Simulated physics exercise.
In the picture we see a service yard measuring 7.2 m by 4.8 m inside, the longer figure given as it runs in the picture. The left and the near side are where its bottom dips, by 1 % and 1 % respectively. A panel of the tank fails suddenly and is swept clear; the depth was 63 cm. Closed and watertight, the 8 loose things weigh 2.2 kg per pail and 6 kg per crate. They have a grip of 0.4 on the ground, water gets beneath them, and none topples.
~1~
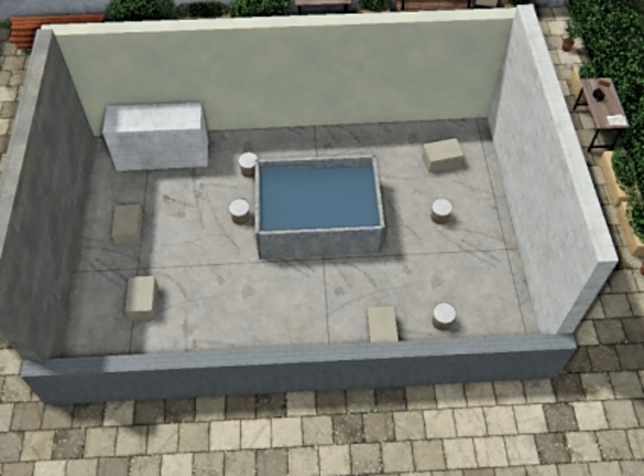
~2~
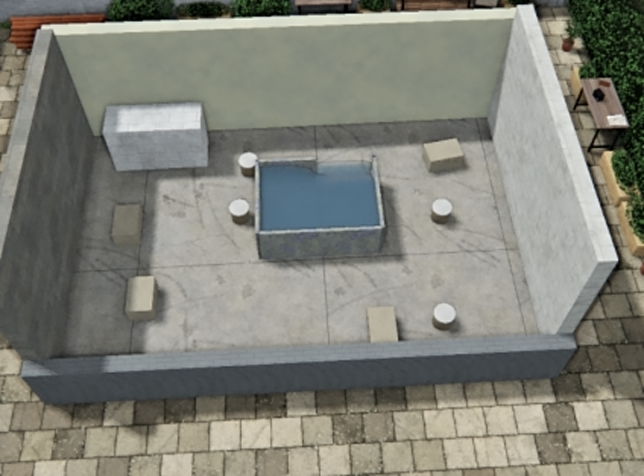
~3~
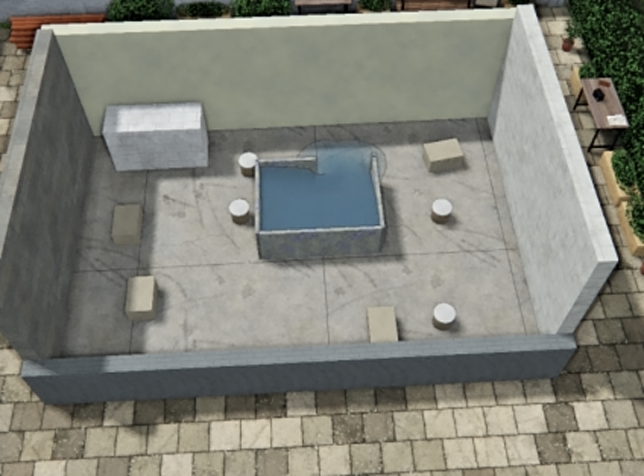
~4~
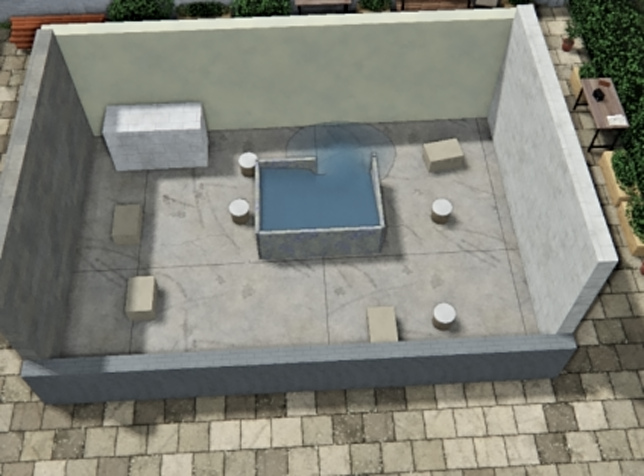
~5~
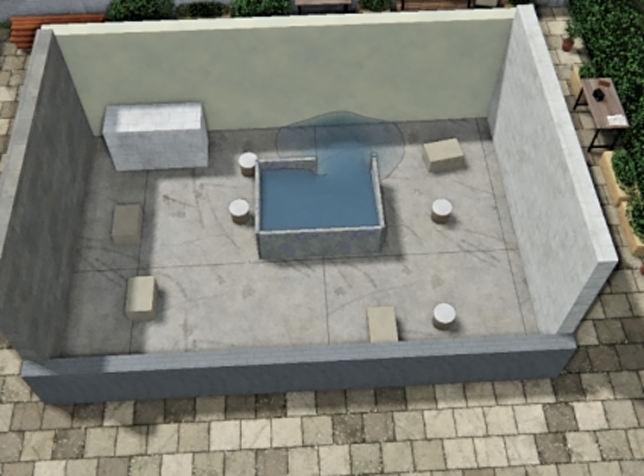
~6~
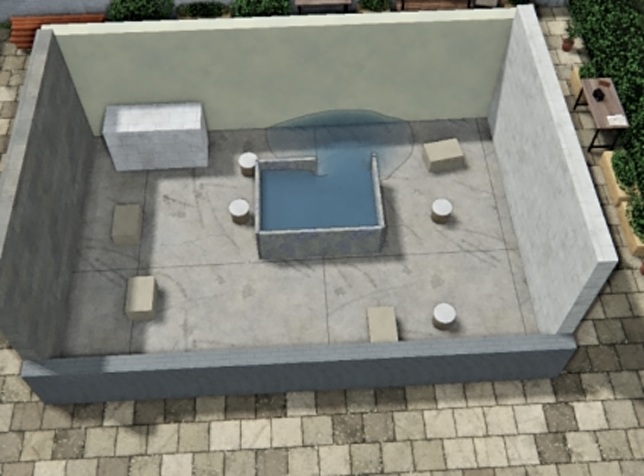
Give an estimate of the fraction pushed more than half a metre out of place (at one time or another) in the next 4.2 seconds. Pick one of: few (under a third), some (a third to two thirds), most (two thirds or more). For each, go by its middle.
Most.
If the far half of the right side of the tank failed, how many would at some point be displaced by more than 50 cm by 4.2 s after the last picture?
In that case the number is 5.
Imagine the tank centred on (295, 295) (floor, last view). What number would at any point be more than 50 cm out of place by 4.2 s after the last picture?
3.
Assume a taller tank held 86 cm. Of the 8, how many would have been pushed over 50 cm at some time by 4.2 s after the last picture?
Result: 8.
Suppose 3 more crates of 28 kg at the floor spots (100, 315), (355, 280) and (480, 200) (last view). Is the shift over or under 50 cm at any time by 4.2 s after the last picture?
Each in turn ends up within the limit, within the limit, beyond the limit.
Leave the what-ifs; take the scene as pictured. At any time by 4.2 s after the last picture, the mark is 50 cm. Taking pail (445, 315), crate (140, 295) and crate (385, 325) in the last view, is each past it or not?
Well, in that order it's topping it, topping it, not reaching it.
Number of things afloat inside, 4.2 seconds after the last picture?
The count is 3.
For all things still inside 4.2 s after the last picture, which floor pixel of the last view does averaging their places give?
Roughly at (272, 292).
Then, 0.4 s after the last picture 0 of 8 are over 50 cm from their spots; 0 afloat.
Then, 1.5 s after the last picture 1 of 8 are over 50 cm from their spots; 0 afloat.
Then, 2.8 s after the last picture 2 of 8 are over 50 cm from their spots; 0 afloat.
Then, 4.2 s after the last picture 7 of 8 are over 50 cm from their spots, and 7 have been at some point; 3 afloat.
